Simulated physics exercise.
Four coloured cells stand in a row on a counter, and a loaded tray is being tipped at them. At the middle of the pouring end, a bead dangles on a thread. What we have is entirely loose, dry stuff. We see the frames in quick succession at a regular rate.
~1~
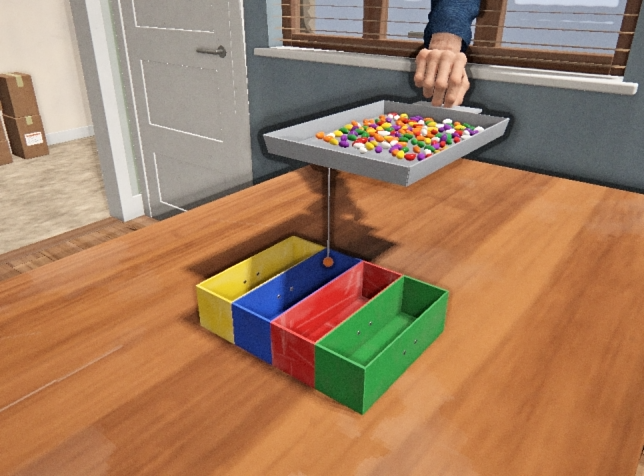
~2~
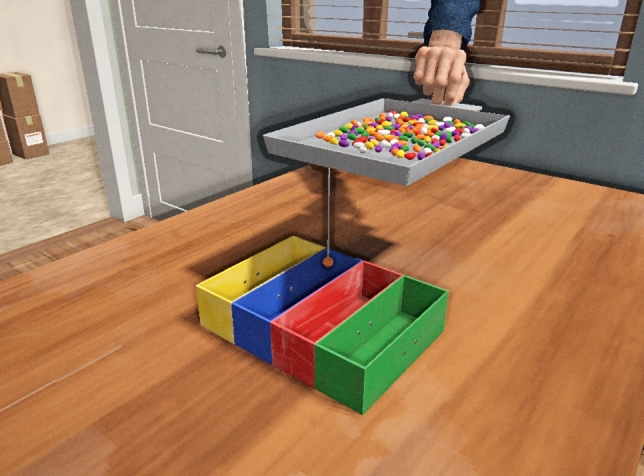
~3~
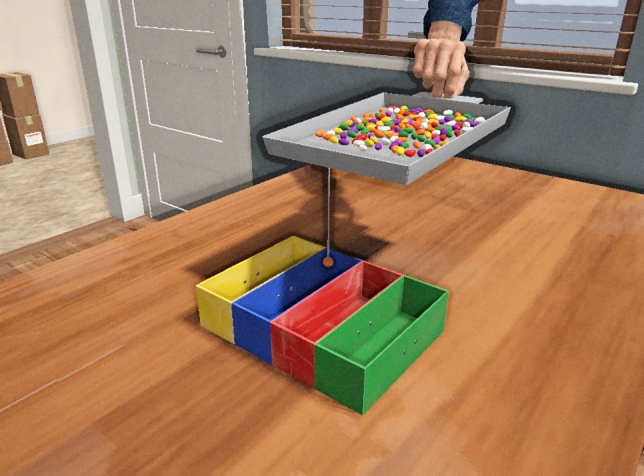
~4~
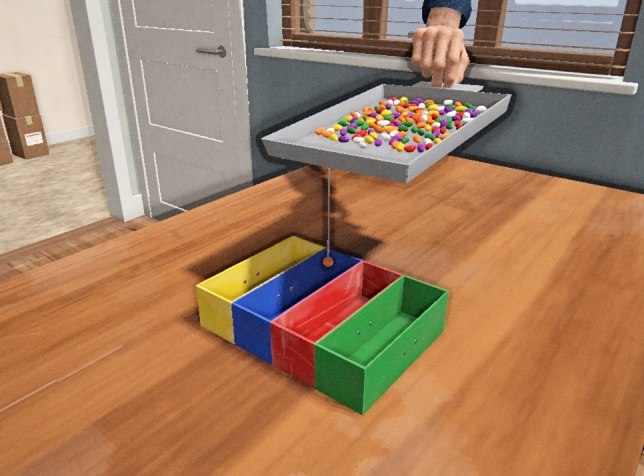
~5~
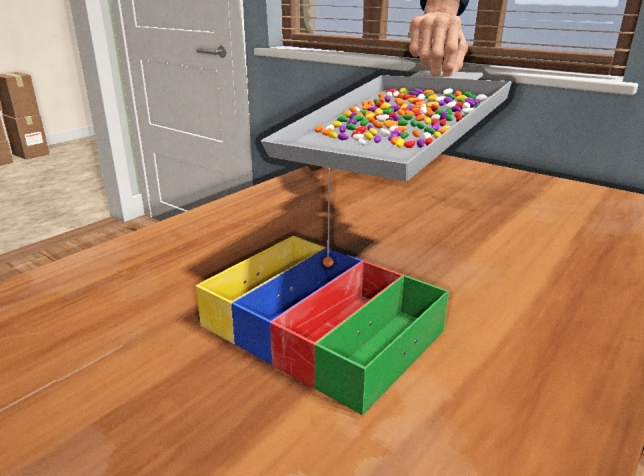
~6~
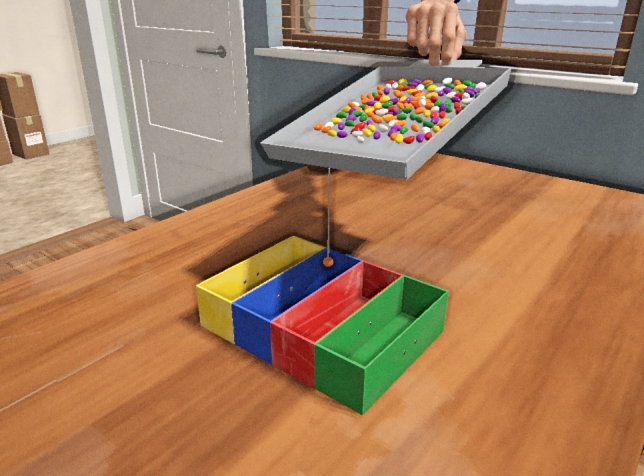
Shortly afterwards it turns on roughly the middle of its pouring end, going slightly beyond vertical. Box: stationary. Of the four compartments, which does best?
The yellow one does best.
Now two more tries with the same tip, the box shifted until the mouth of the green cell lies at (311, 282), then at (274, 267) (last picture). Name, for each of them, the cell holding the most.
Well, the first time it's the red cell, and the second time it's the green one.
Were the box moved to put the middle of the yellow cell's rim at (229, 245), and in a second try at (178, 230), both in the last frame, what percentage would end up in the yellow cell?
Trial 1 near 0 percent, trial 2 near 0 percent.
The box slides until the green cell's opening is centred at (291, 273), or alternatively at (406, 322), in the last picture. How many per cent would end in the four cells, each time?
Well, you'd get about 90 per cent and then about 60 per cent.
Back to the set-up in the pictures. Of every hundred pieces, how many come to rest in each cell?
Yellow cell: Roughly 70; blue cell: Roughly 20; red cell: Roughly 0; green cell: Roughly 0.
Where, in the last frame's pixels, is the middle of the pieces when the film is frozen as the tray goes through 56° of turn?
Centre estimate: (314, 137).
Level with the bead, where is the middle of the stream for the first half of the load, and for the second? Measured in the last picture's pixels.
The first part passes (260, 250); everything after passes (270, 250).
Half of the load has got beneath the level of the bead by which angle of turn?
Angle: Close to 105°.
Shortly afterwards, tray tipped steeply; all but a few on the tray; only a few falling or outside the box.
Next, tray tipped right over; the bulk on the tray; a little in the yellow cell; only a few in the red cell; only a few in the blue cell; a little falling or outside the box.
Some moments later, tray tipped past a quarter turn; near two thirds in the yellow cell; near a quarter in the blue cell; a little in the red cell; a little falling or outside the box.
In the end, tray tipped past a quarter turn; near two thirds in the yellow cell; near a quarter in the blue cell; a little in the red cell; none at all in the green cell; a little outside the box.
